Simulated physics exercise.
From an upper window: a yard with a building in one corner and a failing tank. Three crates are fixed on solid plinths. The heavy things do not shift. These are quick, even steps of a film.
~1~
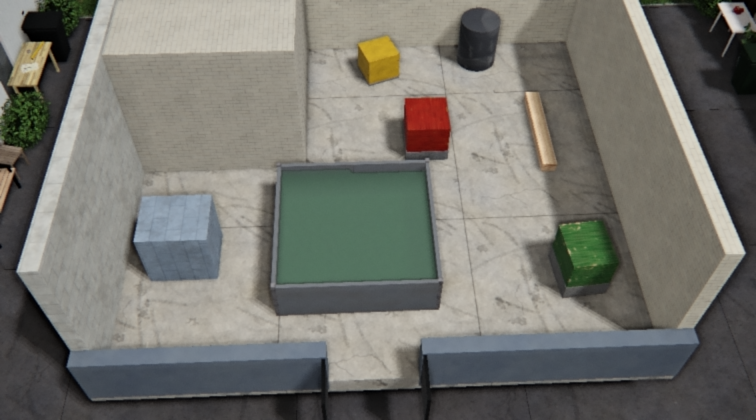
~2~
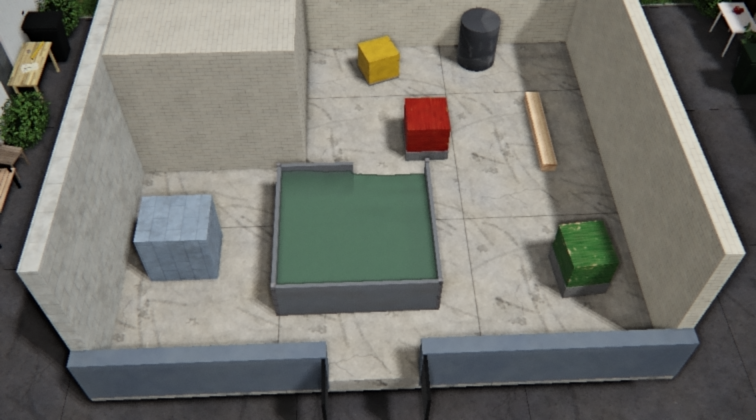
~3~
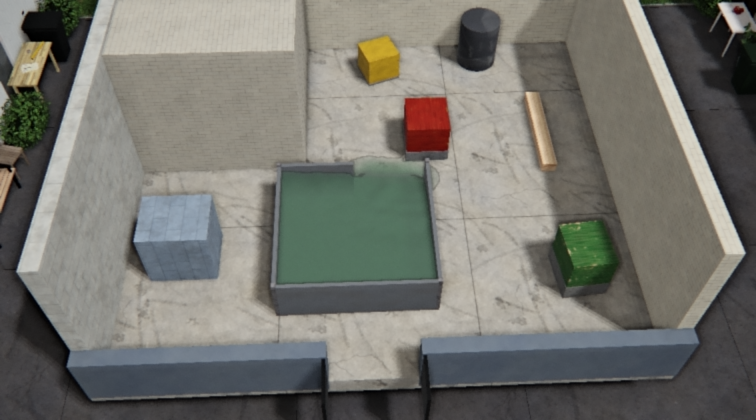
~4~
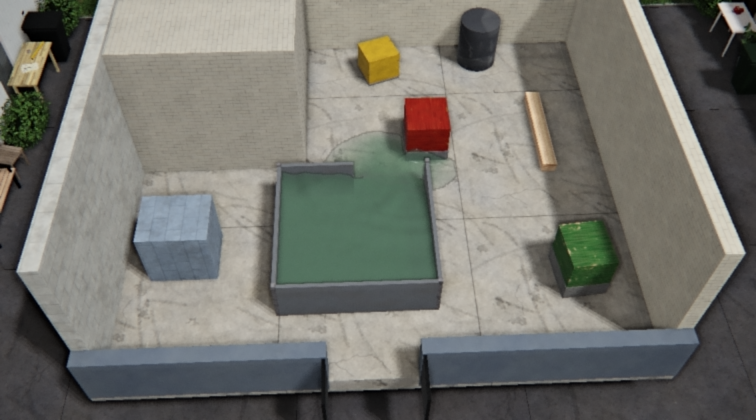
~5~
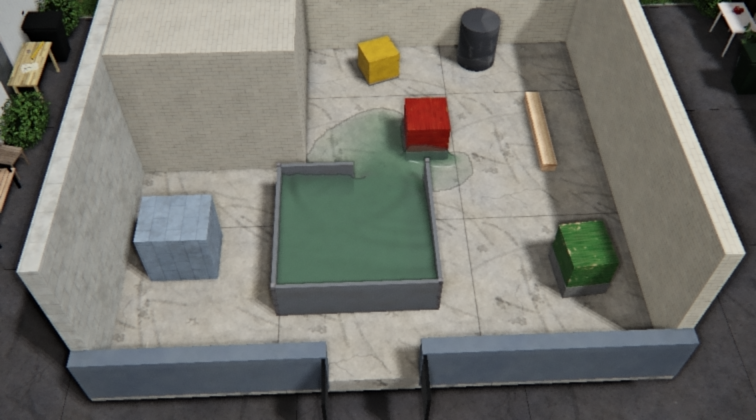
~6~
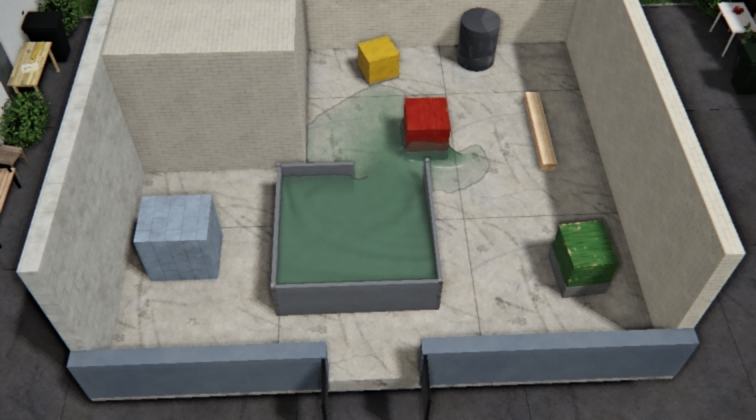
In this clip, an open tank of green water stands in a walled yard among colored blocks; a gap opens on its far side, and water pours out, spreading across the pale floor around the red block.
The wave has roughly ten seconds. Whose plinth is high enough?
One by one: The red crate is wetted; the green crate escapes dry; the yellow crate is wetted.
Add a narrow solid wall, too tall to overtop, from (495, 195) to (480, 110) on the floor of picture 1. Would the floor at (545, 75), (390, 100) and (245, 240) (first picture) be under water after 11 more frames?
One after the other: Free of water, covered, not flooded.
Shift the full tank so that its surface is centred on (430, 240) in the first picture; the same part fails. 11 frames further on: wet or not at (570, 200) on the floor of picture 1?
Answer: Clear.
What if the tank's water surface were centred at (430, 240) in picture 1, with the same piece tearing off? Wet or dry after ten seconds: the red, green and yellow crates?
The red crate ends up wet, the green crate remains dry, the yellow crate ends up wet.
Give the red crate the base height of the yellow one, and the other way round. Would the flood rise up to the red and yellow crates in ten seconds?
Red crate gets wet; yellow crate takes water.
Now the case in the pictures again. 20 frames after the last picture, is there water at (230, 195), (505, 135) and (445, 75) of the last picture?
In that order: Not flooded, awash, under water.
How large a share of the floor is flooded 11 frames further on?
I make it 35 per cent.
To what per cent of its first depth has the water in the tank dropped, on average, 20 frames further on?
Close to 46 %.
A moment on, water covers 25 % of the floor; the red crate water round its plinth, the green crate not reached, the yellow crate water round its plinth.
Next, water covers 35 % of the floor; the red crate water round its plinth, the green crate water round its plinth, the yellow crate water round its plinth.
Then, water covers 50 % of the floor; the red crate water round its plinth, the green crate water round its plinth, the yellow crate water round its plinth.
Later, water covers 70 % of the floor; the red crate water round its plinth, the green crate water round its plinth, the yellow crate water round its plinth.
In the end, water covers 95 % of the floor; the red crate was topped, the green crate stayed above the water, the yellow crate was topped.
